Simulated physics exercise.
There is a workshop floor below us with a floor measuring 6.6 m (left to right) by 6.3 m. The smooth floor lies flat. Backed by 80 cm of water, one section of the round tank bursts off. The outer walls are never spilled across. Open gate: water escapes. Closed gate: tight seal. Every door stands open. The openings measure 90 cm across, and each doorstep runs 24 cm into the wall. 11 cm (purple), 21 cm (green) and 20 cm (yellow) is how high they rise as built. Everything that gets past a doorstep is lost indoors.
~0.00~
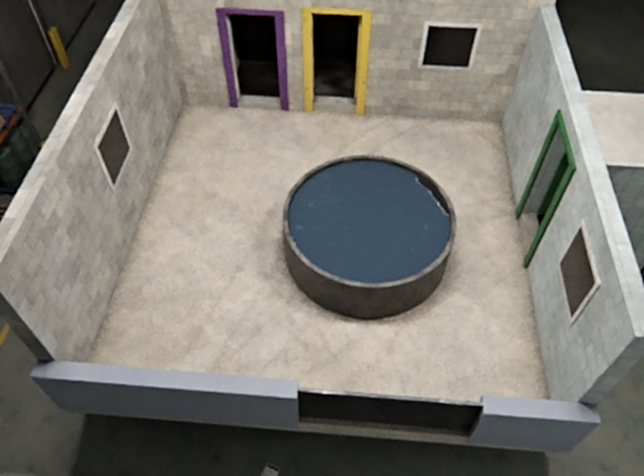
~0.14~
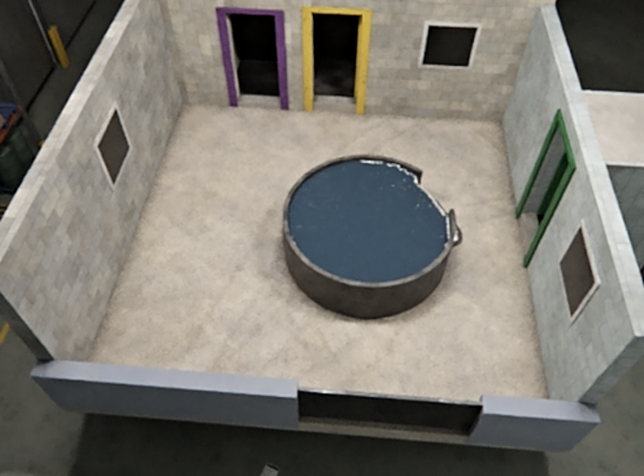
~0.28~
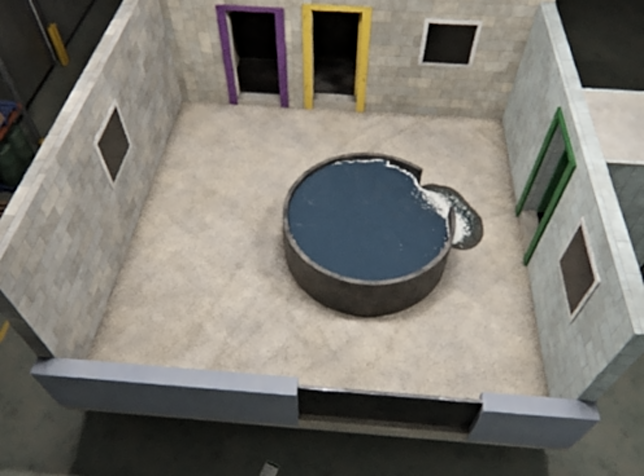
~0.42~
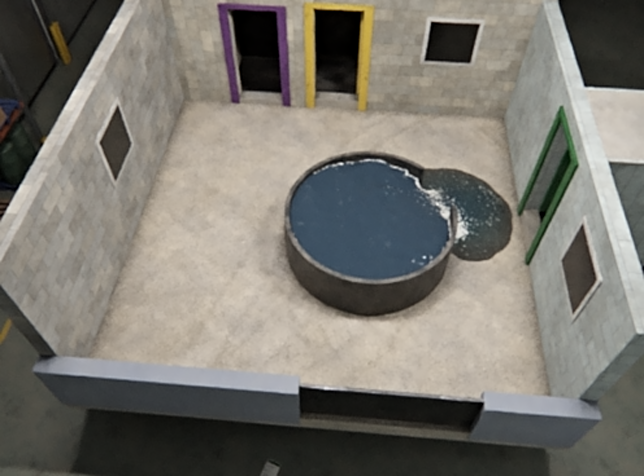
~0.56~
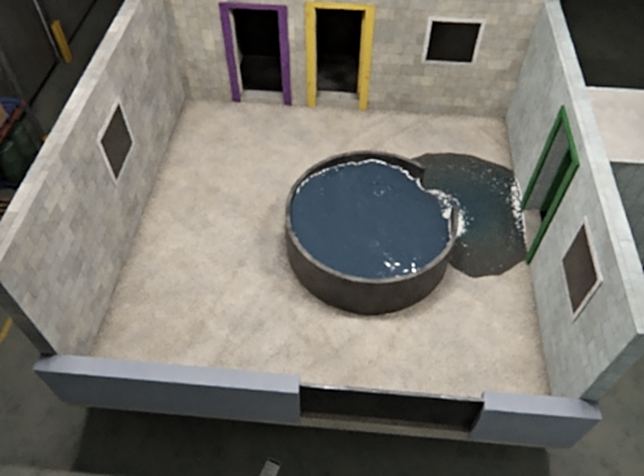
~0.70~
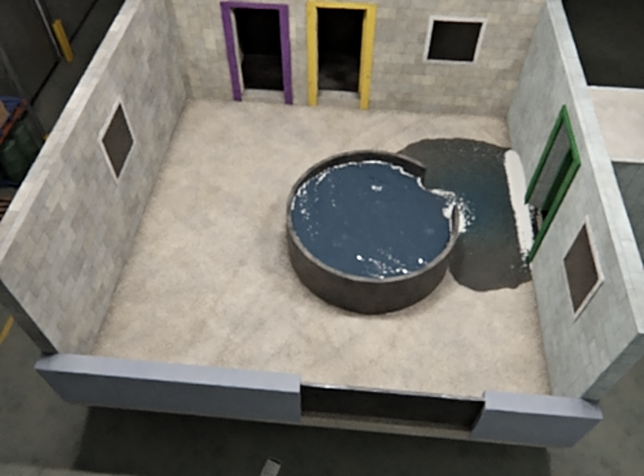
Water broke through the right side of a round tank in a walled room, spread across the pale floor in a widening dark pool, and reached the green door in the right wall.
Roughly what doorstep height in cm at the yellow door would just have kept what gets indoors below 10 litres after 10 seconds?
A doorstep of about 6 cm.
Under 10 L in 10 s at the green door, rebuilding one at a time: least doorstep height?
The green door needs around 39 cm.
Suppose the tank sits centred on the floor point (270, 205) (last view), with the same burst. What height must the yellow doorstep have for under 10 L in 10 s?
I'd put it at close to 14.5 cm.
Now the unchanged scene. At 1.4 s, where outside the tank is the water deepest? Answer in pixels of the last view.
About (502, 122).
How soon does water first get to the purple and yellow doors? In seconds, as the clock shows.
The purple door at 2.8 s, the yellow door at 2.4 s.
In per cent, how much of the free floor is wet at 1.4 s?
Some 20 per cent is wet.
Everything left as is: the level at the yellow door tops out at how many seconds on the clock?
Around 2.6 s, give or take.
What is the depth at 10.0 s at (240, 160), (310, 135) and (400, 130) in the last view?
About 11, 4 and 8 cm respectively.
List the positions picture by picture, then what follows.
Still water, 80 cm deep, in the round tank at (369, 218); the yellow door at (335, 71) is dry, in the first picture.
The front is at a hidden place, 0.3 m from the gap at (433, 213); 0.3 m2 of floor is wet, 80 cm left at the back, in the second picture.
The gap is at (433, 212), the front 0.8 m out at (460, 198); the back of the round tank holds 80 cm, in the third picture.
Water pours out at (434, 212) and has run 1.4 m, to (503, 202); about 7 cm deep outside, 80 cm at the back, in the fourth picture.
The gap is at (435, 211), the front 1.9 m out at (513, 176); the back of the round tank holds 80 cm, in the fifth picture.
The front is at (510, 151), 2.3 m from the gap at (436, 210); 4.7 m2 of floor is wet, 79 cm left at the back; 1.9 m in a straight line remain to the yellow door at (340, 65), in the sixth picture.
After 1.4 s water covers 20 % of the floor, deepest (57 cm) near (502, 122); it has not reached the yellow door.
After 3.0 s water covers 45 % of the floor, deepest (40 cm) near (493, 121); 7 cm at the yellow door, 0 litres in over its 20 cm doorstep.
After 10.0 s water covers 100 % of the floor, deepest (16 cm) near (310, 299); 6 cm at the yellow door, 0 litres in over its 20 cm doorstep.
At the yellow door as built, the water arrived by 2.4 s and peaked near 9 cm at 2.6 s.
Run again over the same 10 s with other heights there, 18 litres in over 5 cm, 4 litres over 7 cm. The limit of 10 litres is kept from about 6 cm up.
